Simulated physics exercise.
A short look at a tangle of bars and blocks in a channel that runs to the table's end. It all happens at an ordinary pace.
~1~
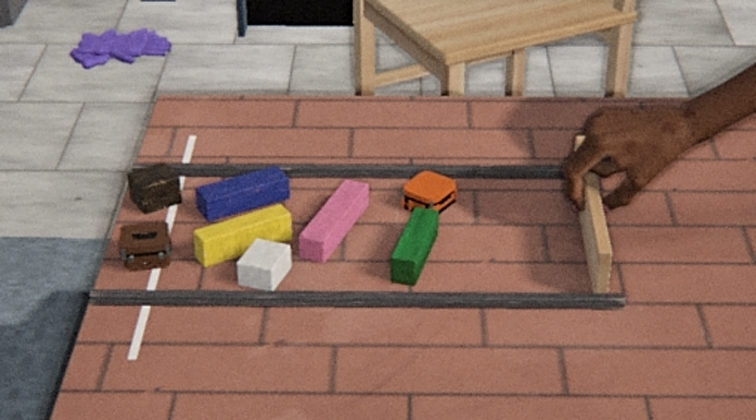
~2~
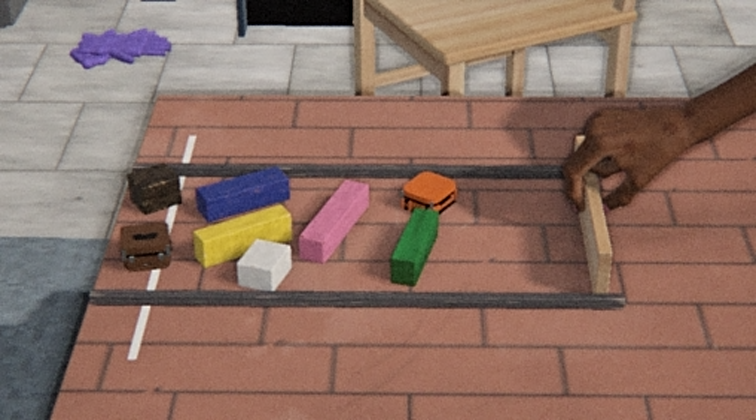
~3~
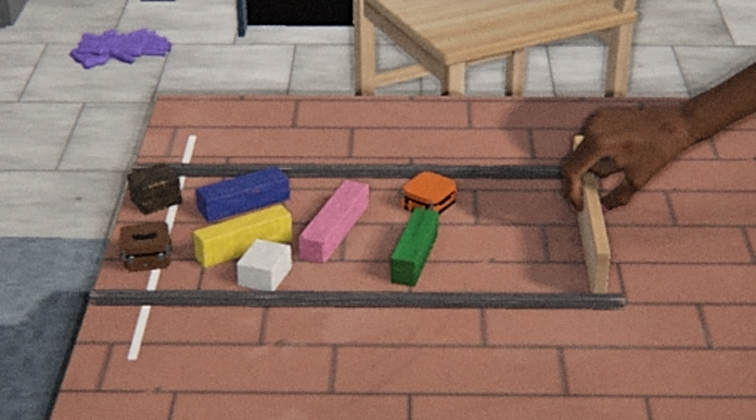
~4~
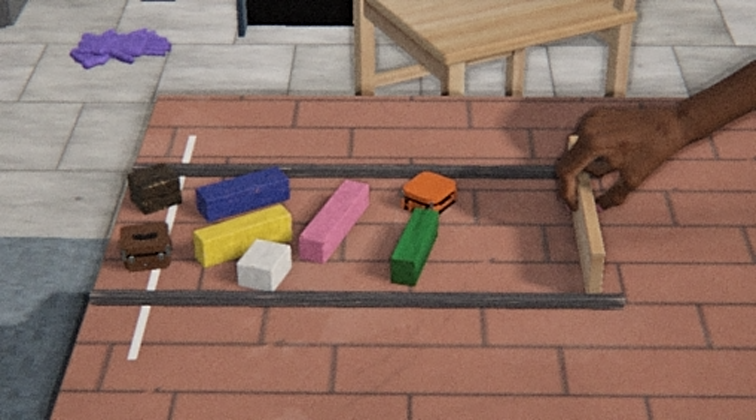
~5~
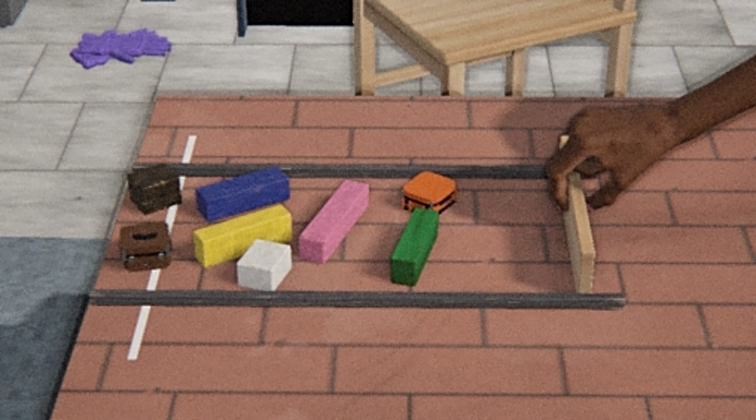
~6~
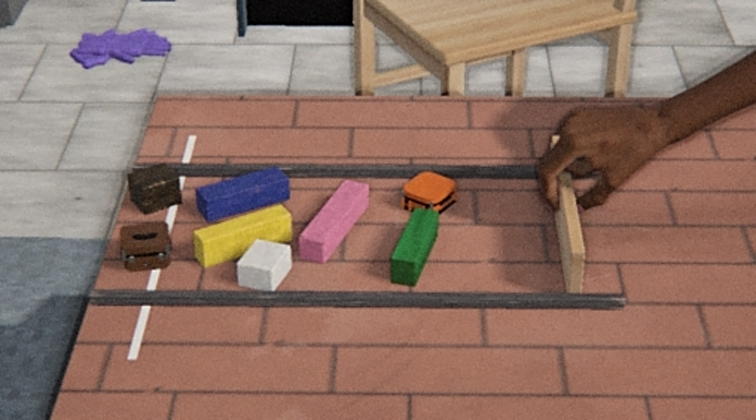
A wooden board held by a hand sliding slightly left along a channel, the coloured bars and blocks ahead staying still.
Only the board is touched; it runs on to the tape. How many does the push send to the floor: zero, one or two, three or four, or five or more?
The number that fall off is three or four.
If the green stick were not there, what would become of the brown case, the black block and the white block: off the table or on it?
The brown case goes over, the black block tumbles off, the white block stays on.
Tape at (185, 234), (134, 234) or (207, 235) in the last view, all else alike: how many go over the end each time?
Try by try, 2, 6 and 2.
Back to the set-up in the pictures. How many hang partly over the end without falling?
That would be 3.
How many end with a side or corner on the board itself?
The number is 3.
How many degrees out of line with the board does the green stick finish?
Near 0 degrees.
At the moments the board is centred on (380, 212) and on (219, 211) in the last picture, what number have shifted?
The counts are 3 and 8.
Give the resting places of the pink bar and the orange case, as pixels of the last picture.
Near (115, 226) and (149, 202).
A little later, none off yet; black block at rest near (155, 189); brown case at rest near (146, 248); blue bar at rest near (243, 194).
When it is over, the number that fall off is three or four; down, yellow bar, brown case and black block.
